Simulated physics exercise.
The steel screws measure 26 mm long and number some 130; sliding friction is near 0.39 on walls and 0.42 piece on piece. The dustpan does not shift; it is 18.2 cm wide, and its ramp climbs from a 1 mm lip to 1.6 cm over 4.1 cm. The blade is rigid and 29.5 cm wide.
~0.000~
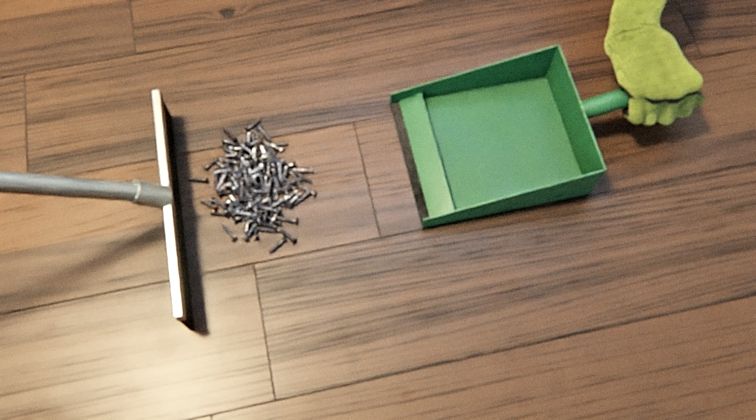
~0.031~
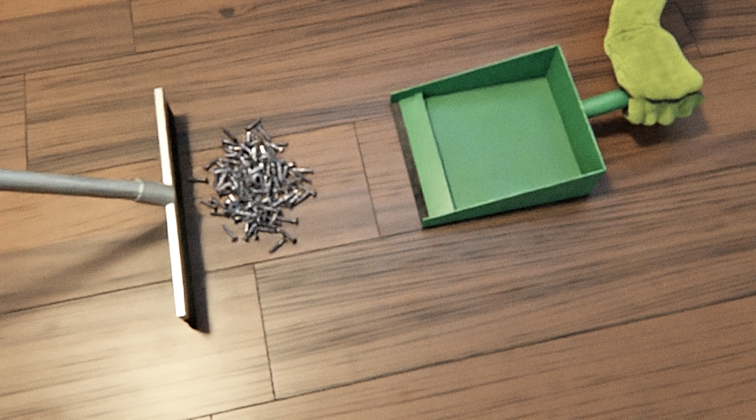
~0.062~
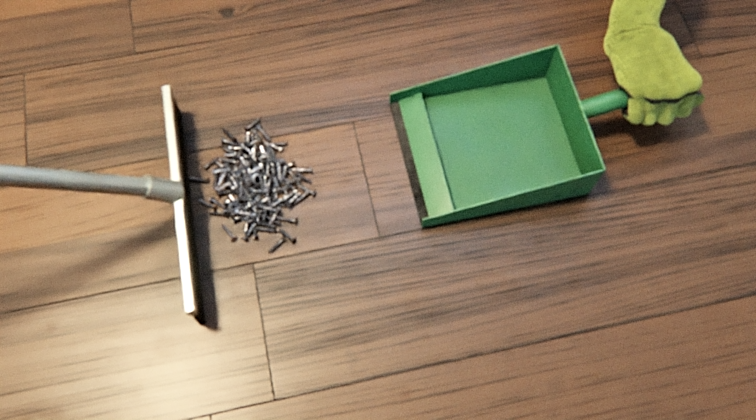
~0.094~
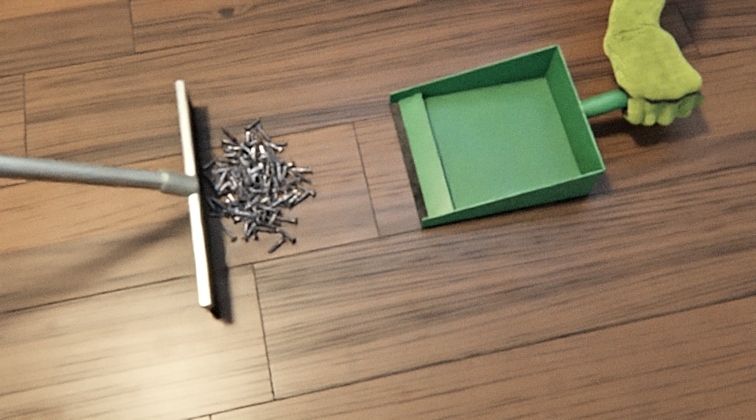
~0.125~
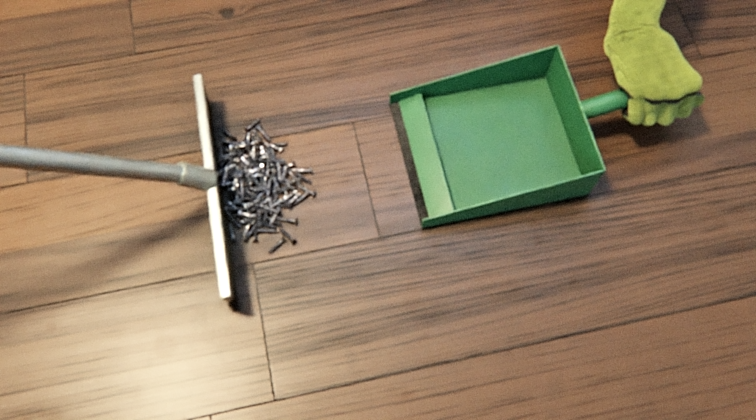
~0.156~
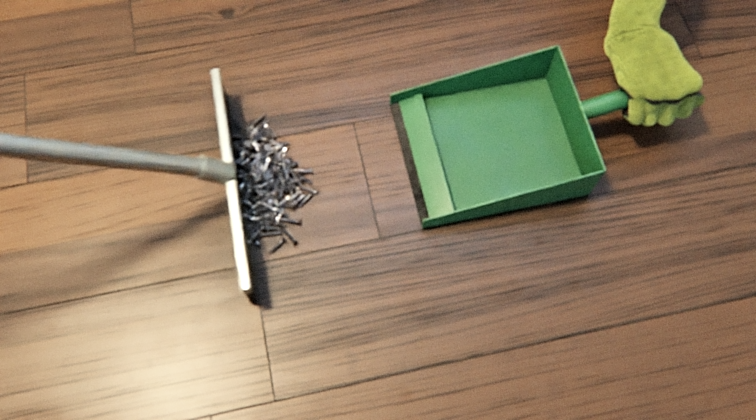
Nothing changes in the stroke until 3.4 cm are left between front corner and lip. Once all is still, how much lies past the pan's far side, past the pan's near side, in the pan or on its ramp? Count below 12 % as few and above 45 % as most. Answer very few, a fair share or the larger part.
Far side: A fair share, near side: Very few, pan: A fair share.
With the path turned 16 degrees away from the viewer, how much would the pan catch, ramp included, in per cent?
It would be near 15 per cent.
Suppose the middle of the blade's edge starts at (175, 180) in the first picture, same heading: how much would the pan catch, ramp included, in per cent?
About 25 per cent.
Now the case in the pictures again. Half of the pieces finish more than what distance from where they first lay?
Roughly 20 cm.
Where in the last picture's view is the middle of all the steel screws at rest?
At about (397, 138).
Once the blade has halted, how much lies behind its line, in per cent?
Some 0 per cent.
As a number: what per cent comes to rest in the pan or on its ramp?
Roughly 25 per cent.
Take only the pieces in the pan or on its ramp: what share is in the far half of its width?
Roughly 70 per cent.
Then, at 0.29 s, middle of the blade 12 cm from the lip; 0 % over the lip, far side 10 %, near side 0 %.
After 0.38 s, middle of the blade 6 cm from the lip; 0 % over the lip, far side 15 %, near side 0 %.
After 0.61 s, middle of the blade 4 cm from the lip; 25 % over the lip, far side 20 %, near side 0 %.
By 1.2 s all is still; far side 20 %, near side 0 %, pan 25 %, in front of the lip or behind the blade 55 %.
